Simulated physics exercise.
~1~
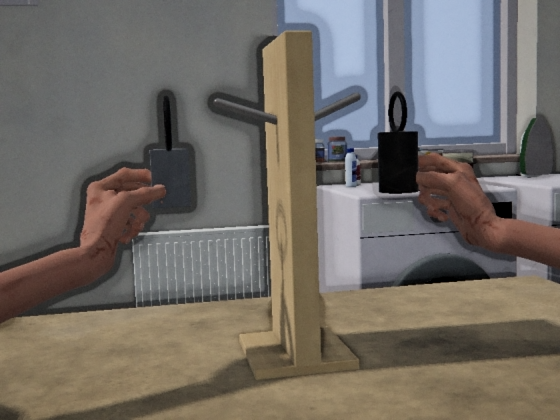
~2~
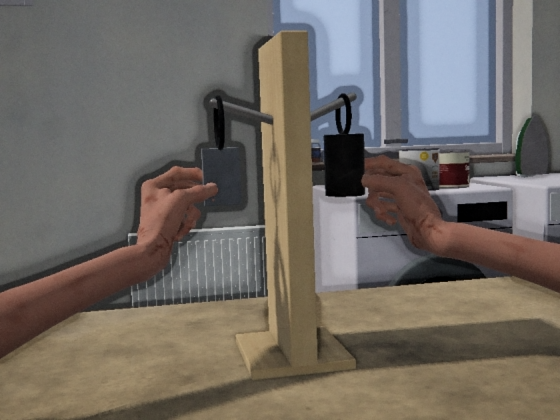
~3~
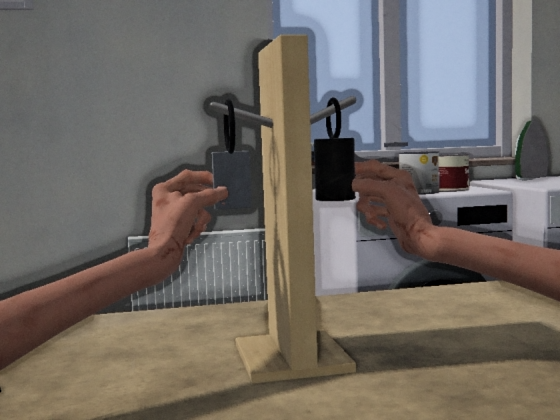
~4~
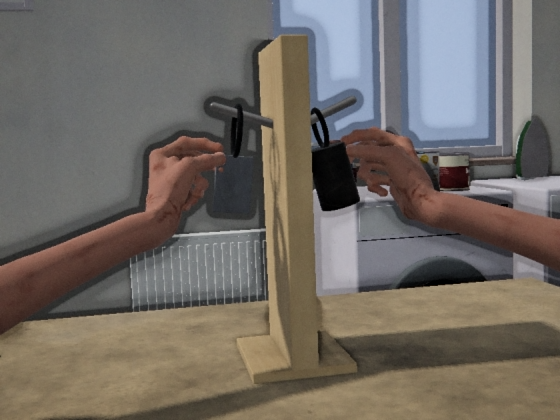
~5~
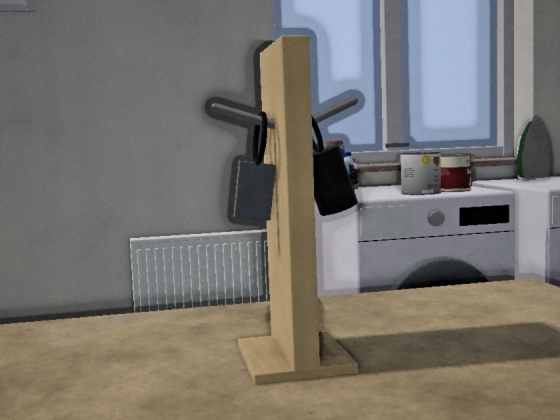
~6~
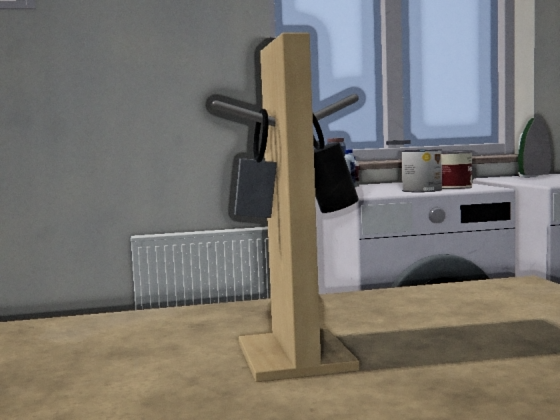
The clip opens on a wooden stand with an upward-slanting peg on each side, while one hand holds a grey tag at the left and another holds a black lantern-like object at the right. Both hands move inward, bringing the loops of the two objects onto the pegs. They lower the objects slightly, and the hands begin to let go as the black one tilts. The hands then leave the view, and both objects sit closer to the upright post. At the end, the grey tag and the tilted black object hang from their pegs.
